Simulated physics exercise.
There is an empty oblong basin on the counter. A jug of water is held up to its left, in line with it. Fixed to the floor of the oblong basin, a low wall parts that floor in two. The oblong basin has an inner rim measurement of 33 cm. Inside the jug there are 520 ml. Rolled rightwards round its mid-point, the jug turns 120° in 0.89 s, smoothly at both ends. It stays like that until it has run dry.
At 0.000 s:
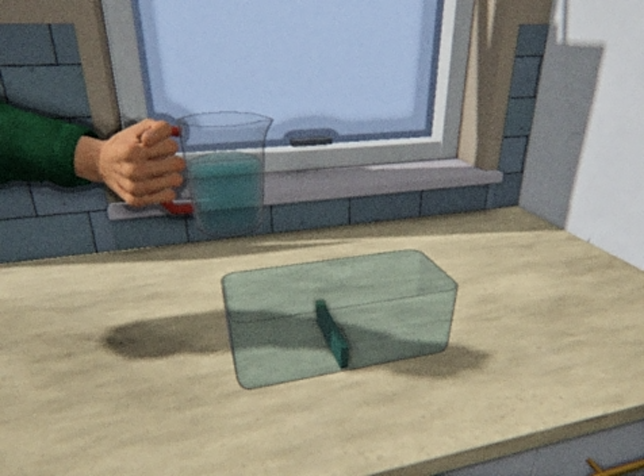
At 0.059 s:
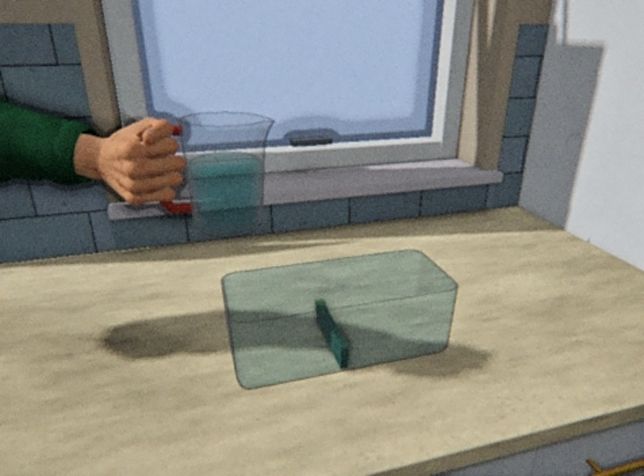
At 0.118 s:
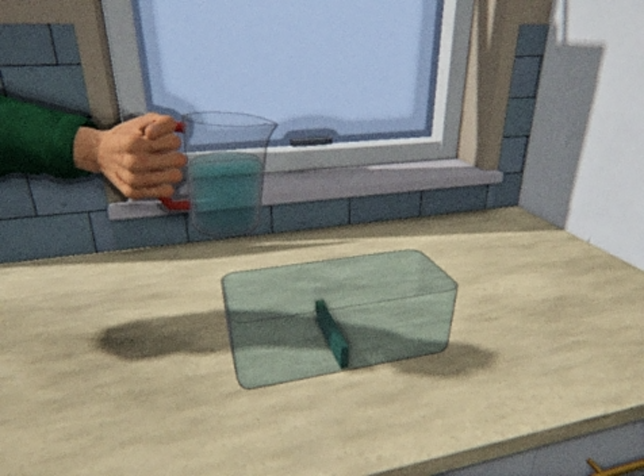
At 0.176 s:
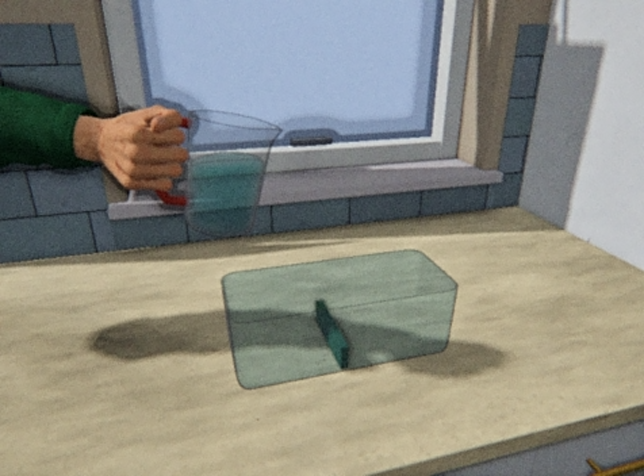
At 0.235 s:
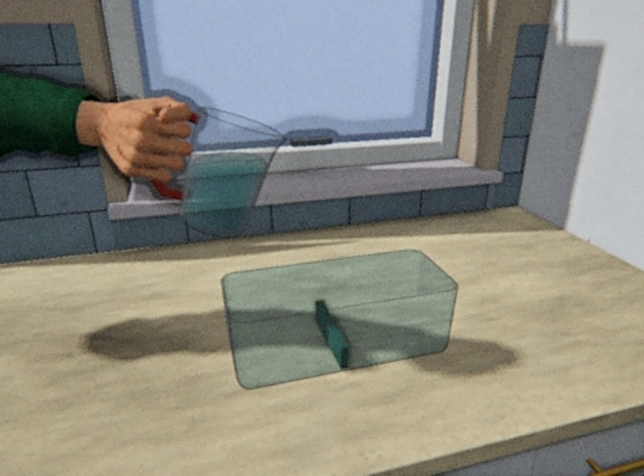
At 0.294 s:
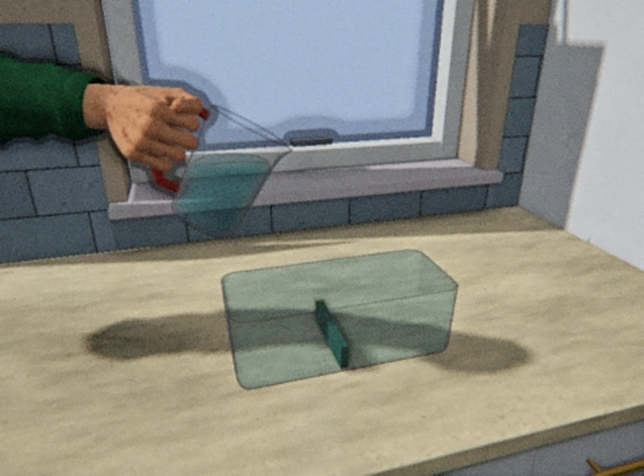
On a kitchen counter by a window, a hand tilting a jug of water rightwards above an empty clear basin with a low divider.
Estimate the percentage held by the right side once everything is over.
I would say 39 per cent.
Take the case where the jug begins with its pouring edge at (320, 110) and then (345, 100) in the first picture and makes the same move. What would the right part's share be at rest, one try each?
Near 85 in a hundred on the first go and near 80 in a hundred on the second.
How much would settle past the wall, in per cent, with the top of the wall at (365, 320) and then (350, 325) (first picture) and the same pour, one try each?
Around 10 and 10 percent, in that order.
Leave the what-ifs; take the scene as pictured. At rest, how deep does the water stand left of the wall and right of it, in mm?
Left 16 mm, right 10 mm.
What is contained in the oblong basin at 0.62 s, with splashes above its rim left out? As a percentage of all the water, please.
I reckon close to 2 percent of it.
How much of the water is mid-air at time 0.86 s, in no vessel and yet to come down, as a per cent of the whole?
Estimated airborne part: Roughly 20 per cent.
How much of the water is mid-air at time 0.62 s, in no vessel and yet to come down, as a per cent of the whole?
Around 22 in a hundred.
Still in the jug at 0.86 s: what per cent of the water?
Near 10 in a hundred.
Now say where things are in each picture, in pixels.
In the first frame, it leans 0°; its right rim is at (273, 118); the water meets the walls at (187, 162) and (260, 157); the oblong basin's rim runs from (225, 299) to (438, 268); the wall's top is at (331, 323).
In the second frame, it leans 1°; its right rim is at (274, 119); the water meets the walls at (188, 161) and (260, 157).
In the third frame, it leans 5°; its right rim is at (278, 123); the water meets the walls at (188, 162) and (261, 157).
In the fourth frame, it leans 11°; its right rim is at (283, 129); the water meets the walls at (189, 162) and (263, 157).
In the fifth frame, it leans 19°; its right rim is at (288, 137); the water meets the walls at (189, 164) and (267, 158).
In the sixth frame, it leans 30°; its right rim is at (293, 148); the water meets the walls at (185, 173) and (270, 160).
After 0.62 s the tilt is 95° and 75 per cent is still to pour, 2 is left of the wall and 0 right of it.
After 0.86 s the tilt is 120° and 11 per cent is still to pour, 36 is left of the wall and 33 right of it.
After 1.12 s the tilt is 120° and 0 per cent is still to pour, 58 is left of the wall and 38 right of it.
After 1.39 s the tilt is 120° and 0 per cent is still to pour, 58 is left of the wall and 39 right of it.
In the end 58 per cent lies left of the wall, 39 right of it and 3 outside.
